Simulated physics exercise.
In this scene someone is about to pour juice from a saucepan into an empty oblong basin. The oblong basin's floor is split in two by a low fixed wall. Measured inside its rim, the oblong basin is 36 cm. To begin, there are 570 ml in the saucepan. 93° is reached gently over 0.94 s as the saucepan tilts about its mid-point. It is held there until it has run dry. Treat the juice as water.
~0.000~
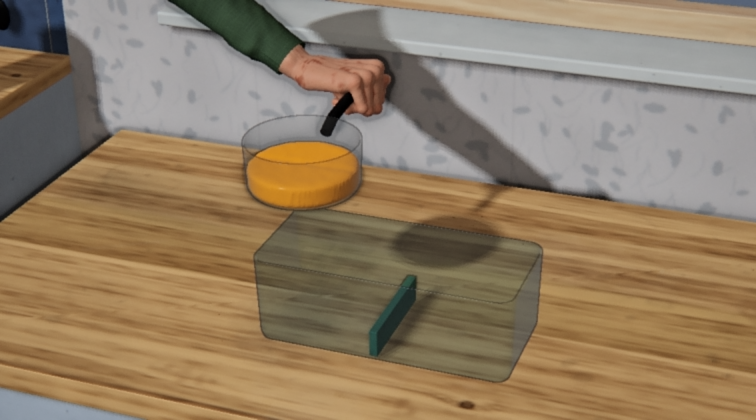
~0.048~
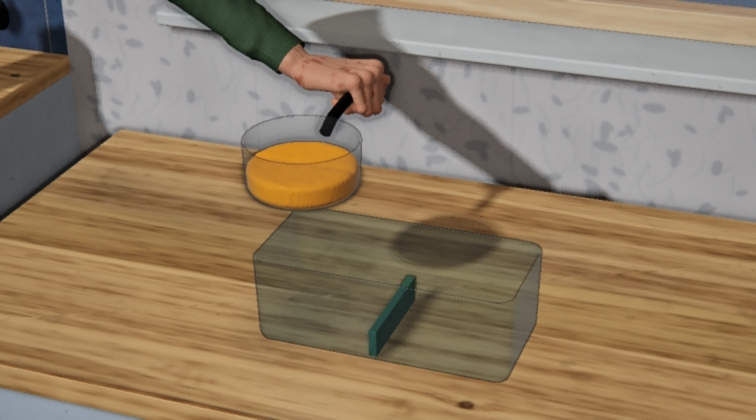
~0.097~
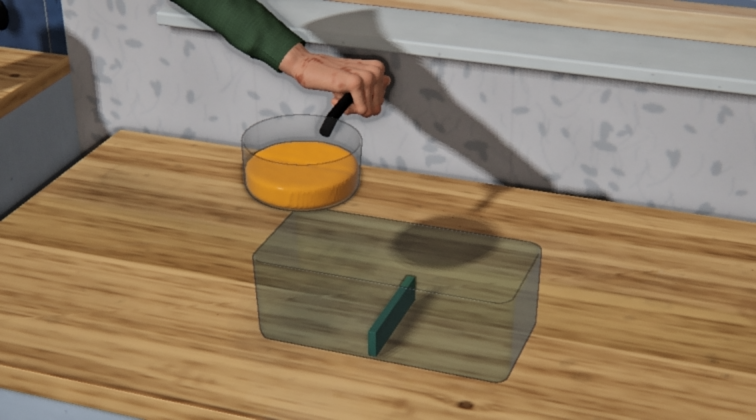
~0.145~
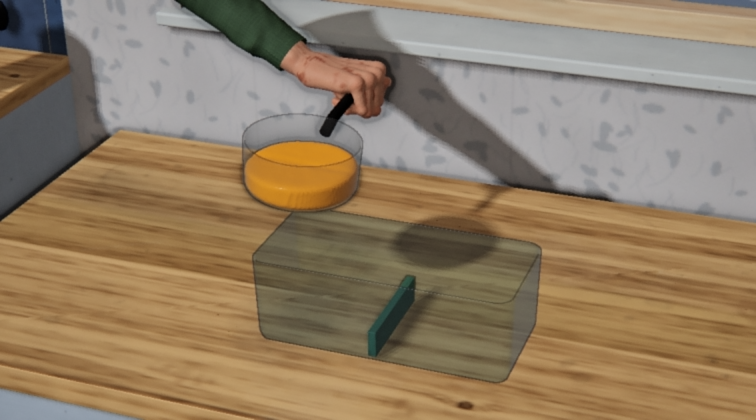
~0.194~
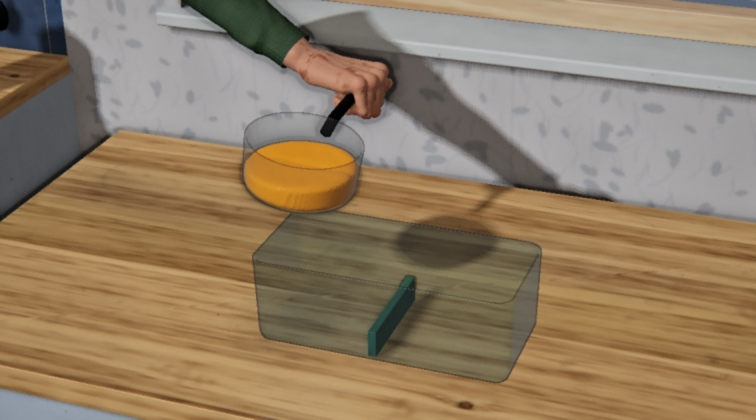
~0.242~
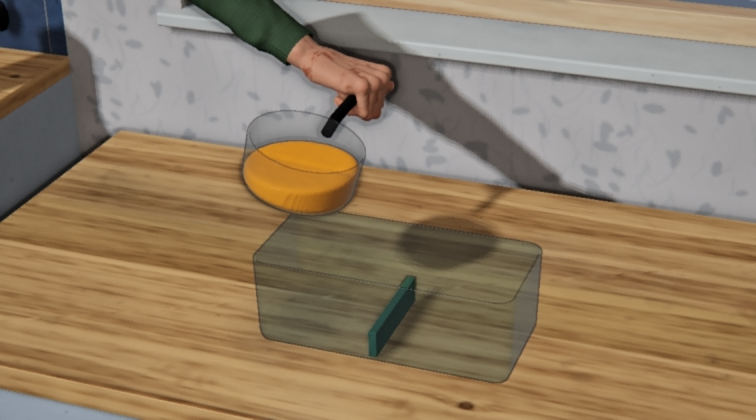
On a wooden counter, a hand slowly tilts a clear saucepan of orange juice rightward.
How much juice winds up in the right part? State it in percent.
About 36 per cent.
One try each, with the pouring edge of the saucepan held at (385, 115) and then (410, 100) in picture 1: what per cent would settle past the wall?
Respectively about 90 and 90 percent.
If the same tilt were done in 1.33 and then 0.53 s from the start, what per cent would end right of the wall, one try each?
Respectively about 45 and 25 percent.
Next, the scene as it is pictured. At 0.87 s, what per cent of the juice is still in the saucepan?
About 20 % is still there.
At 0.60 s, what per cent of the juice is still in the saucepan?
I reckon about 64 in a hundred is still held.
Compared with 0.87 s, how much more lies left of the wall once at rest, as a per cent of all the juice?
I'd put it at some 28 percent.
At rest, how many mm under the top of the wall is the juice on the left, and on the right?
It's around 24 mm on the left side and around 32 mm on the right side.
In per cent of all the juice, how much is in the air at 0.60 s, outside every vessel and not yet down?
30 %.
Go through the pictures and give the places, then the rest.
In the first picture, it leans 0°; its right rim is at (357, 148); the juice meets the walls at (254, 156) and (357, 171); the oblong basin's rim runs from (275, 233) to (529, 275); the wall's top is at (393, 304).
In the second picture, it leans 1°; its right rim is at (357, 149); the juice meets the walls at (253, 155) and (357, 171).
In the third picture, it leans 2°; its right rim is at (357, 151); the juice meets the walls at (253, 156) and (356, 172).
In the fourth picture, it leans 5°; its right rim is at (358, 154); the juice meets the walls at (253, 155) and (356, 172).
In the fifth picture, it leans 9°; its right rim is at (359, 158); the juice meets the walls at (252, 154) and (356, 172).
In the sixth picture, it leans 14°; its right rim is at (361, 164); the juice meets the walls at (252, 154) and (357, 174).
By 0.60 s the tilt is 66° and 64 per cent is still to pour, 5 is left of the wall and 1 right of it.
By 0.87 s the tilt is 92° and 20 per cent is still to pour, 34 is left of the wall and 35 right of it.
By 1.14 s the tilt is 93° and 5 per cent is still to pour, 57 is left of the wall and 35 right of it.
By 1.44 s the tilt is 93° and 1 per cent is still to pour, 62 is left of the wall and 36 right of it.
At rest 63 per cent lies left of the wall, 36 right of it and 0 outside.
